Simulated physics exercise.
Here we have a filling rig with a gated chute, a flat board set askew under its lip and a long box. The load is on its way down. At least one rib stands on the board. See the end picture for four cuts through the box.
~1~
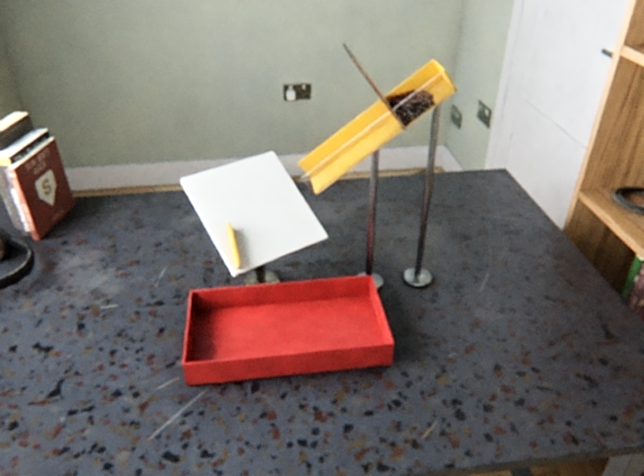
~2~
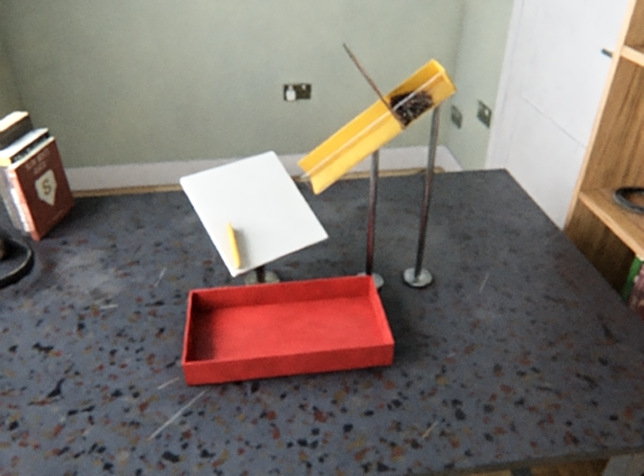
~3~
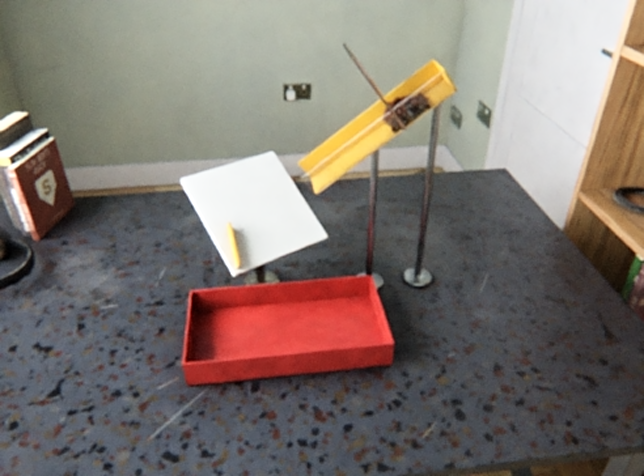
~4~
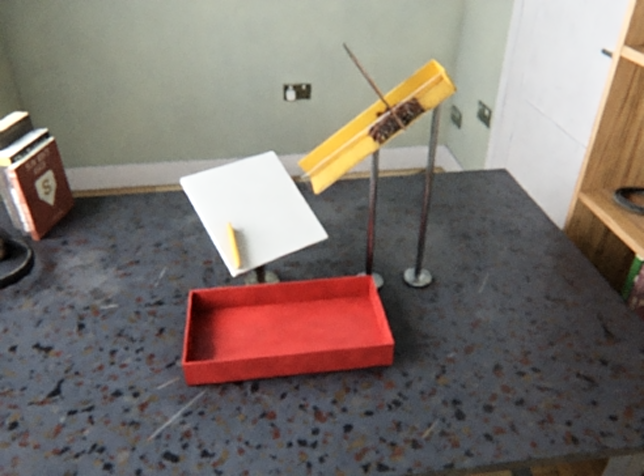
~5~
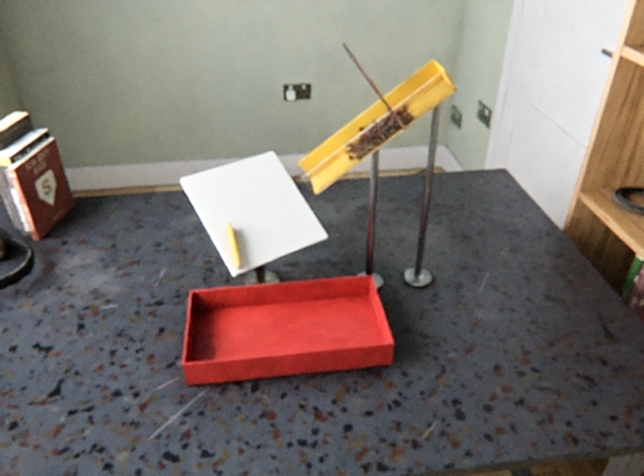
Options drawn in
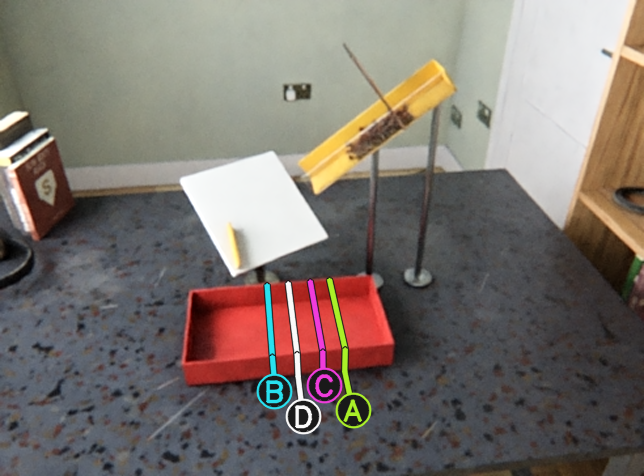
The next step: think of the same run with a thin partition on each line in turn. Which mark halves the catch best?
B beats the others.
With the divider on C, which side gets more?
More lands on the left.
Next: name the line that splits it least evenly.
Here it is line A.
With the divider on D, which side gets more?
More lands on the left.
On the marked copy, line A crosses the front rim at (345, 348); line B crosses the front rim at (272, 355); line C crosses the front rim at (322, 350); line D crosses the front rim at (297, 353).
For line A, of what is caught, every piece on the left of the divider, not one piece on the right.
For line B, of what is caught, roughly two thirds on the left of the divider, roughly a third on the right.
For line C, of what is caught, the larger part on the left of the divider, about a tenth on the right.
For line D, of what is caught, the larger part on the left of the divider, about a tenth on the right.
